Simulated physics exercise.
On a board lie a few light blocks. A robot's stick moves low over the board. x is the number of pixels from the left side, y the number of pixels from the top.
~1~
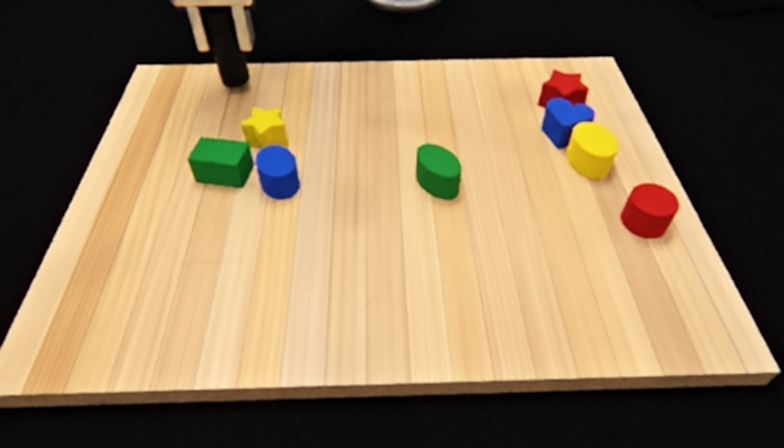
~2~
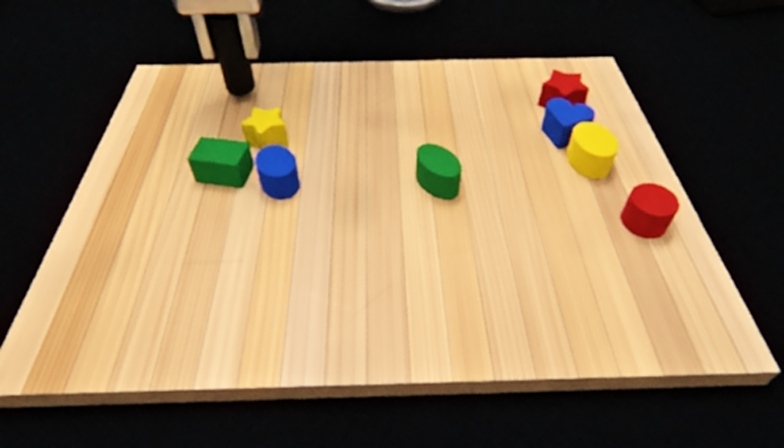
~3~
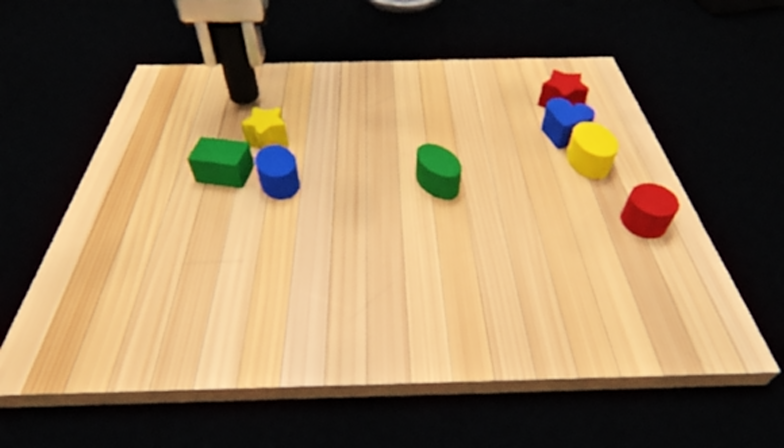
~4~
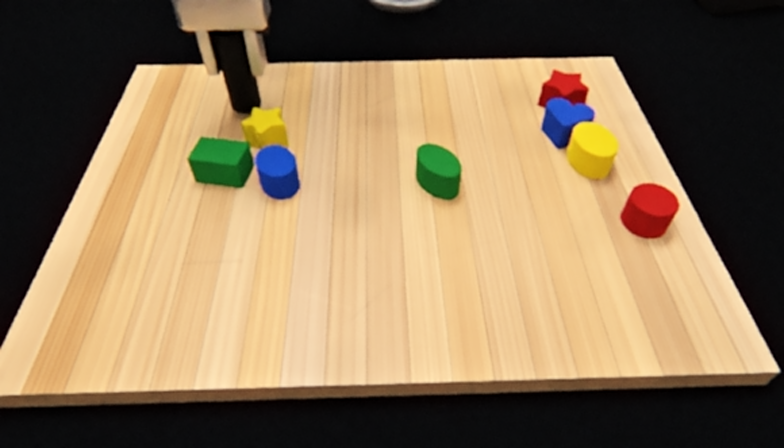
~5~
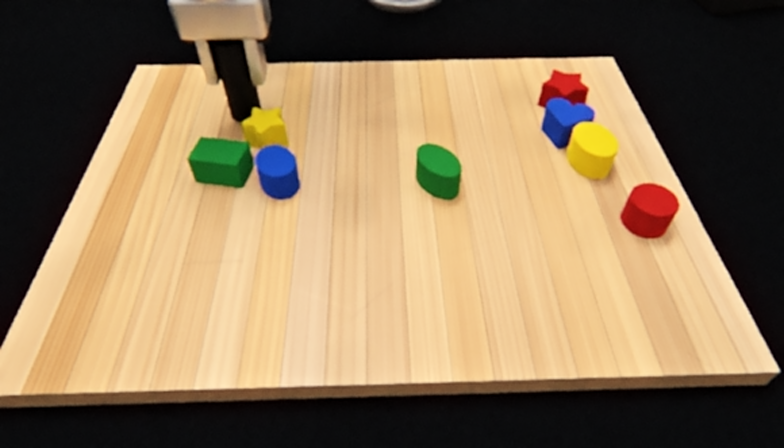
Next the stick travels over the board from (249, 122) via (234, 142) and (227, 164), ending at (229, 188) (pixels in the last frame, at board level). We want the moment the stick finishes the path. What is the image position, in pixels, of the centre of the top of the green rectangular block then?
I predict (217, 191).
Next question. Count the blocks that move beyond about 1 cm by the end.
One gets moved.
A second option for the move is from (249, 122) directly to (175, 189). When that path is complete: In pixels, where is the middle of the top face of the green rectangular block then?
It ends at (212, 165).
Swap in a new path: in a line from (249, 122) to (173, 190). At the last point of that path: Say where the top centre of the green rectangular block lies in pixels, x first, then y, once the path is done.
The answer is (212, 164).
What follows on the original path. One third of the way, stick (232, 135); nothing pushed yet.
Two thirds of the way, stick (225, 157); green rectangular block (216, 165).
At the end, stick (227, 180); green rectangular block (217, 191); yellow star-shaped block still.
